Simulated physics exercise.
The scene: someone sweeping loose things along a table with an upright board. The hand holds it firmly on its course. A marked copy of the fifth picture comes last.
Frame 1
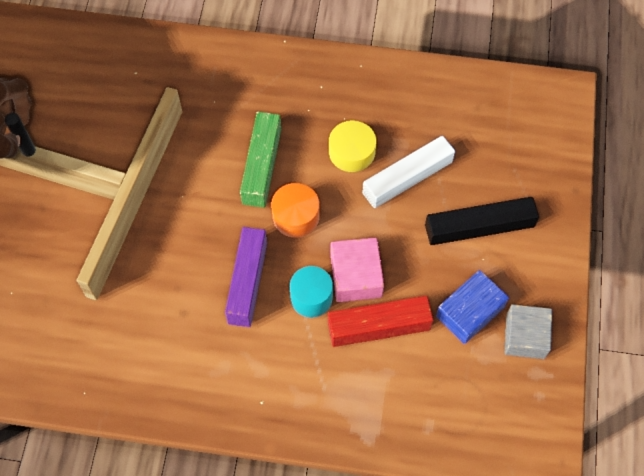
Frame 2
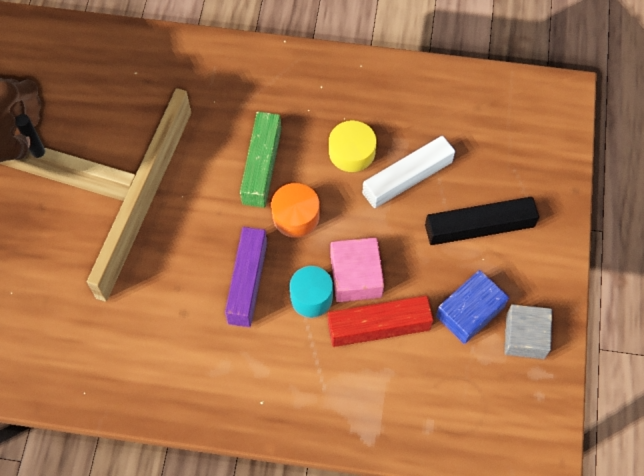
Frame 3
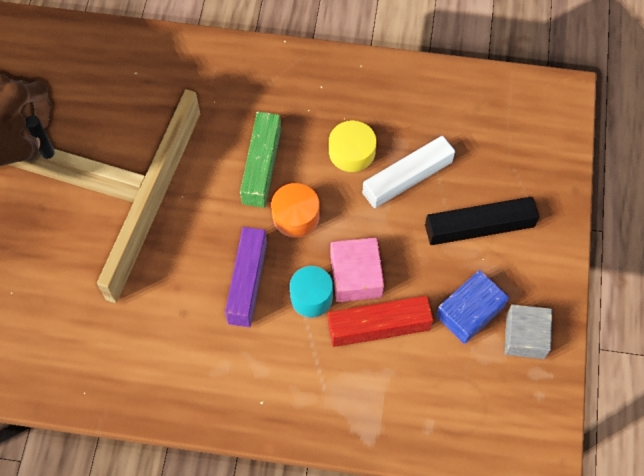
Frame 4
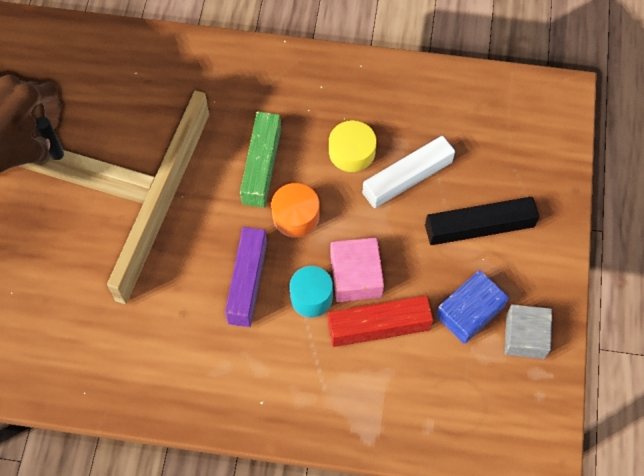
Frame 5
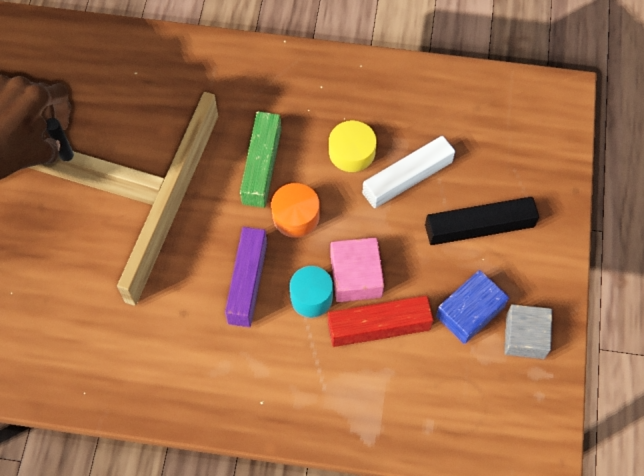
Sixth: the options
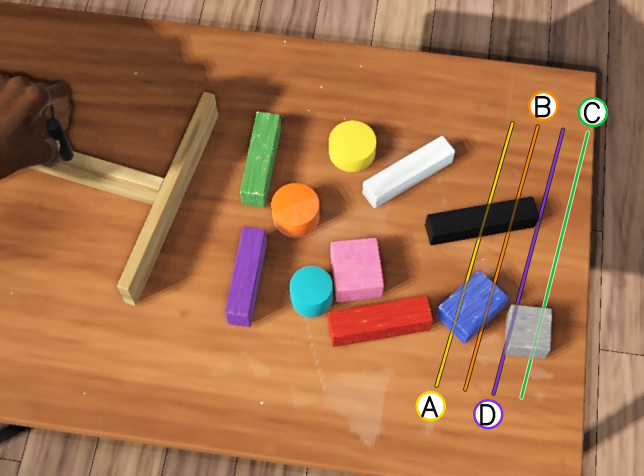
On a wooden tabletop, a hand at the left slowly pushes an upright wooden board on a handle a short way rightward, toward scattered coloured blocks, bars and round tins, which all stay still as the gap narrows.
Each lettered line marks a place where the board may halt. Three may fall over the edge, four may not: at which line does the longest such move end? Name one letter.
Stop at B.
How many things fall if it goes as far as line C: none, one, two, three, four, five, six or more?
Six or more.
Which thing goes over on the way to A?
The grey block goes over.
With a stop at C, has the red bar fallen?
By then, no.
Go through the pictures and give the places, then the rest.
Pink block (357, 270); blue block (472, 307); grey block (528, 332), in the first picture.
Board (139, 182); black stick (481, 221), in the second picture.
Board (148, 183); red bar (380, 322), in the third picture.
Board (158, 184); white stick (409, 172), in the fourth picture.
Board (168, 186); turquoise tin (311, 292); orange tin (296, 210); pink block (357, 270), in the fifth picture.
On the copy, A at (477, 246); B at (504, 250); C at (557, 257); D at (531, 253).
On B. First, board (287, 201); yellow tin (369, 151); purple bar (281, 282).
Then, board (409, 217); grey block (551, 339); blue block (512, 320).
Finally, board (505, 230); grey block over the edge; black stick over the edge; two fallen.
By contrast, A is within the limit but short; C drops seven; D drops five.
